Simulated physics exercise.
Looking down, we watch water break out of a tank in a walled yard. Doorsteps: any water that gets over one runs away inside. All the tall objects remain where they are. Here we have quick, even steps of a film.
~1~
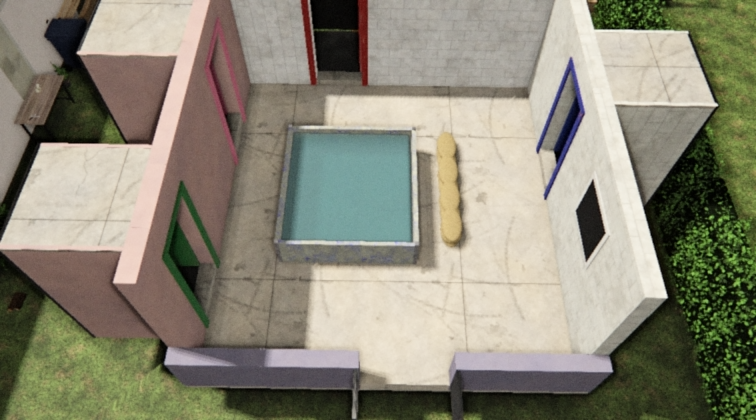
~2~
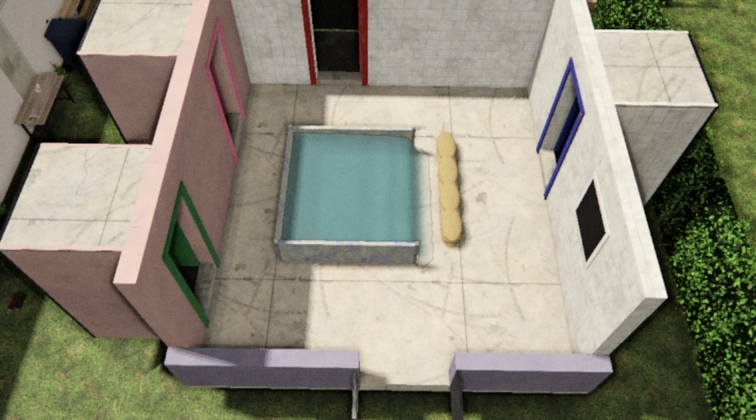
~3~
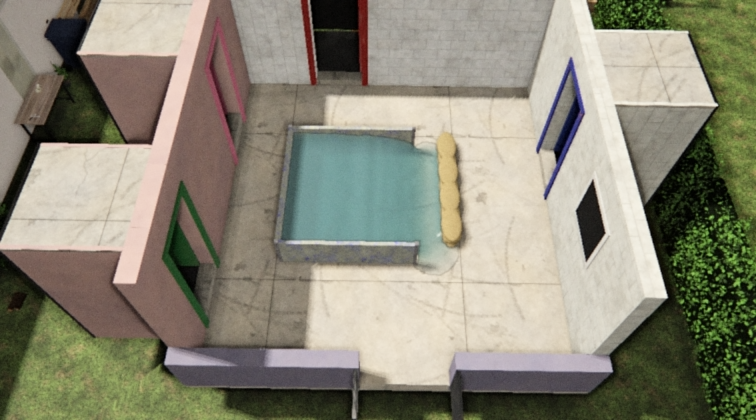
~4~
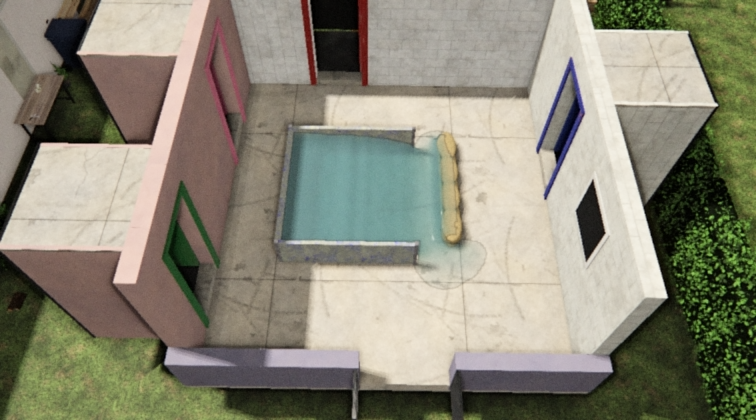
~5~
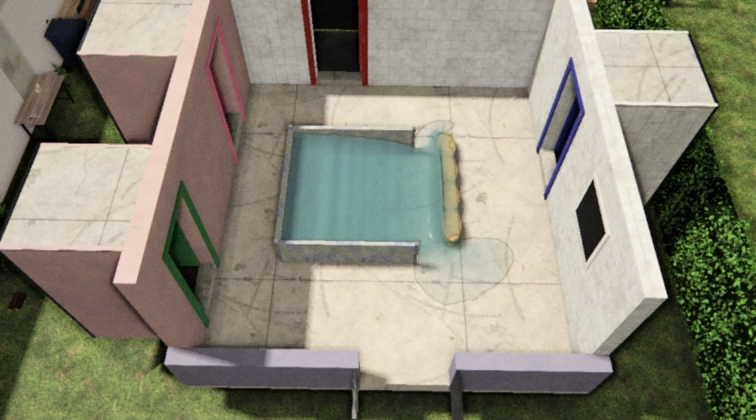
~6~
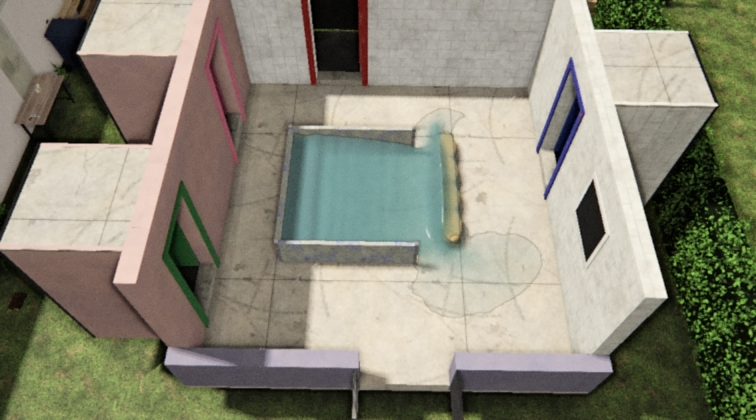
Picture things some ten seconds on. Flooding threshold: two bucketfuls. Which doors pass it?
As I see it, the green door is not overrun past two buckets; the red door is not overrun past two buckets; the pink door is not overrun past two buckets; the blue door is not overrun past two buckets.
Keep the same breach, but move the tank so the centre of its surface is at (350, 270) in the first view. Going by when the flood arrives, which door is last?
Observation: The green one.
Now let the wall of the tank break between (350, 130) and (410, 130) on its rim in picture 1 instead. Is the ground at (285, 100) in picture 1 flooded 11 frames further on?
At that place: Awash.
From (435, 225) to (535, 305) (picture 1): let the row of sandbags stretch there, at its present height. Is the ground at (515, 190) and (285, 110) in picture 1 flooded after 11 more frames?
In turn: Submerged, spared.
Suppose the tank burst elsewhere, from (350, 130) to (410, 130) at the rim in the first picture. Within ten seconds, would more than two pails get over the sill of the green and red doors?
Green door: Falls short; red door: Exceeds the limit.
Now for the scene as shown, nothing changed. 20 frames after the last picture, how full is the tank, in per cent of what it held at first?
Estimate: Around 48 per cent.
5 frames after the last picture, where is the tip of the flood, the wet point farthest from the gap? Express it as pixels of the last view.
I'd say at around (566, 346).
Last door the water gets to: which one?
The green one.
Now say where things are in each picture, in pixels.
The first frame shows the tank at (350, 185) is whole and still.
In the second frame, water pours out at (412, 197) and has run to (423, 262).
In the third frame, water pours out at (412, 198) and has run to (435, 147).
In the fourth frame, the front is at (457, 279), out from the gap at (412, 199).
In the fifth frame, water pours out at (412, 199) and has run to (491, 280).
In the sixth frame, the front is at (528, 277), out from the gap at (412, 199).
A moment on, water covers 40 % of the floor; the green door not reached, the red door not reached, the pink door not reached, the blue door not reached.
Next, water covers 55 % of the floor; the green door not reached, the red door wet at the sill, nothing in, the pink door not reached, the blue door wet at the sill, nothing in.
Then, water covers 55 % of the floor; the green door not reached, the red door wet at the sill, nothing in, the pink door wet at the sill, nothing in, the blue door wet at the sill, nothing in.
Later, water covers 80 % of the floor; the green door not reached, the red door wet at the sill, nothing in, the pink door wet at the sill, nothing in, the blue door wet at the sill, nothing in.
In the end, water covers 95 % of the floor; the green door wet at the sill, nothing in, the red door wet at the sill, nothing in, the pink door wet at the sill, nothing in, the blue door wet at the sill, nothing in.
